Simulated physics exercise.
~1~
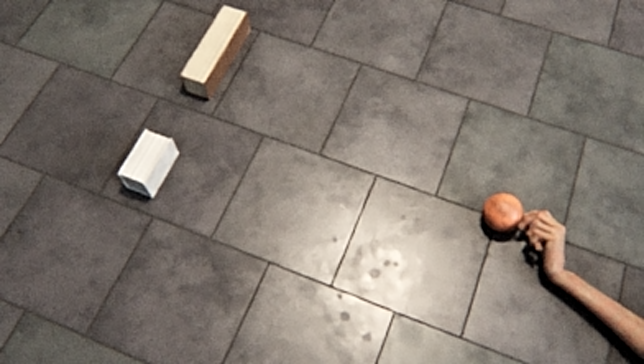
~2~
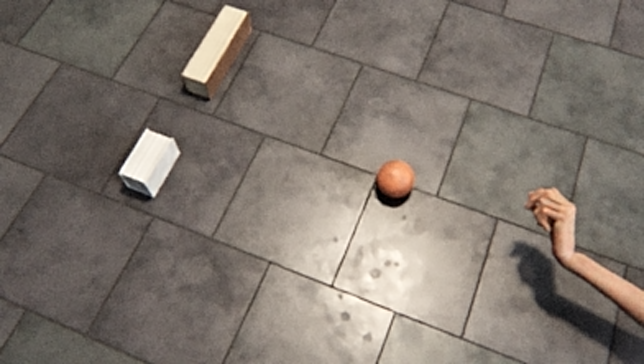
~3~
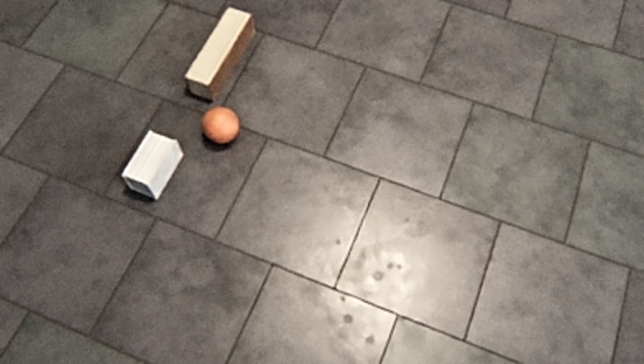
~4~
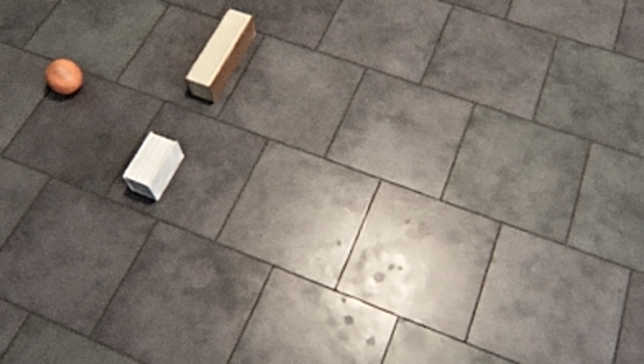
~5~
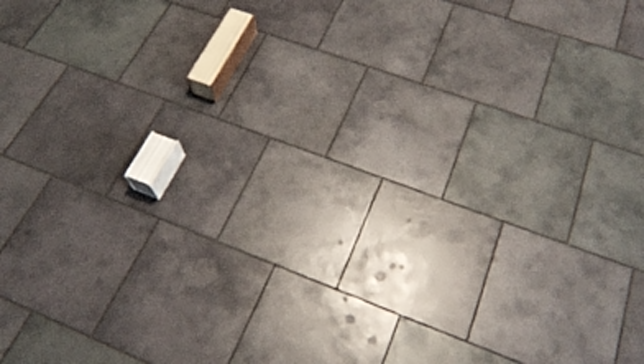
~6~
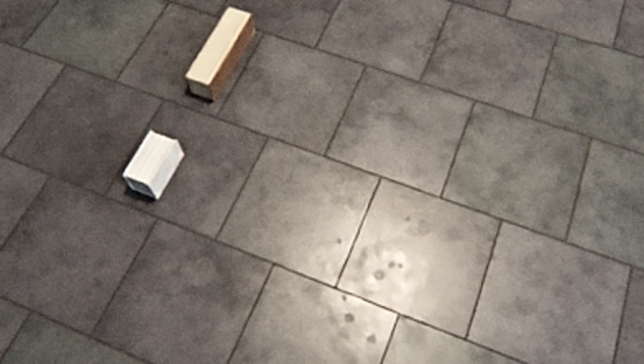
On a grey tiled floor, a hand let go of an orange ball and drew back as the ball rolled left toward a white block and a brown block, passed through the gap between them, and carried on out of view.
